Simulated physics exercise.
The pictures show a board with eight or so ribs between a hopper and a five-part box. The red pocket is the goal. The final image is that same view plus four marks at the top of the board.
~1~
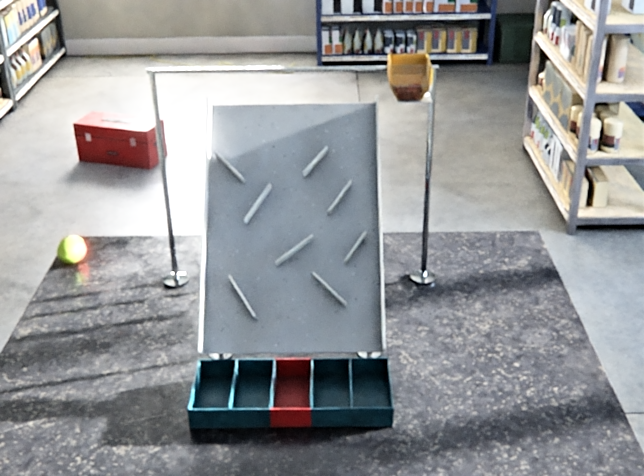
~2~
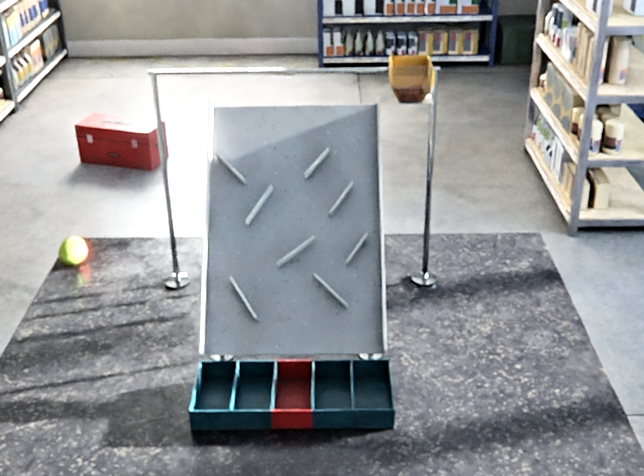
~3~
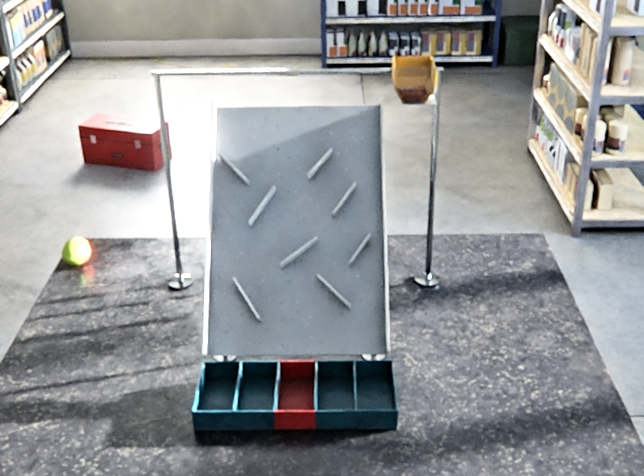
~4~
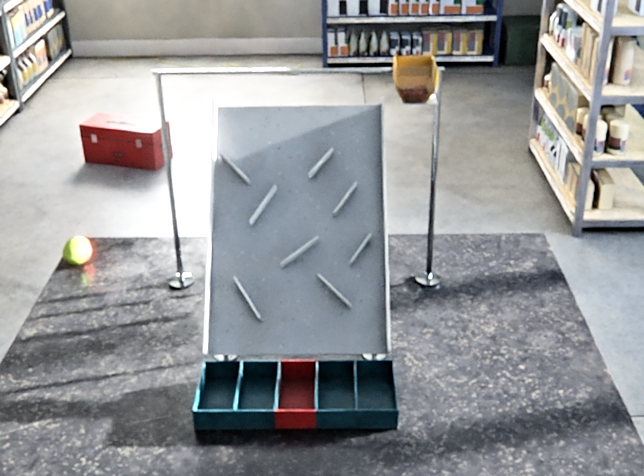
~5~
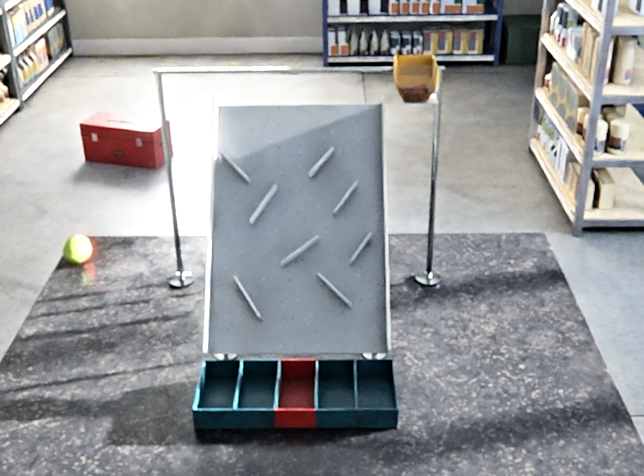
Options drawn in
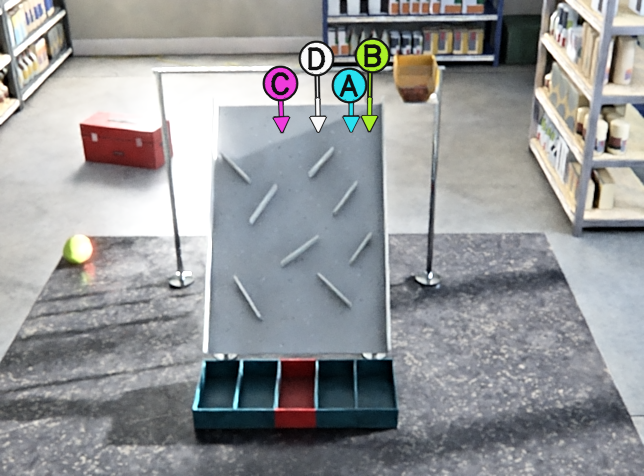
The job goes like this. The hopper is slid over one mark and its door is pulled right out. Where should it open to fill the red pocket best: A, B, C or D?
Best: D.
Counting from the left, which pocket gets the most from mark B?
The fifth from the left.
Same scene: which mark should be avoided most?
The answer is B.
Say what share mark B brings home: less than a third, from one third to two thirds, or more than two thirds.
Less than a third.
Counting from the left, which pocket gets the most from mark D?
The third.
On the marked copy, mark A meets the board at (351, 126); mark B meets the board at (369, 125); mark C meets the board at (281, 126); mark D meets the board at (318, 126).
With A, roughly a third in the red pocket, roughly half in other pockets, about a tenth outside the box.
With B, about a tenth in the red pocket, roughly two thirds in other pockets, just a few held on the board, about a tenth outside the box.
With C, roughly half in the red pocket, roughly half in other pockets, just a few outside the box.
With D, roughly two thirds in the red pocket, roughly a third in other pockets.
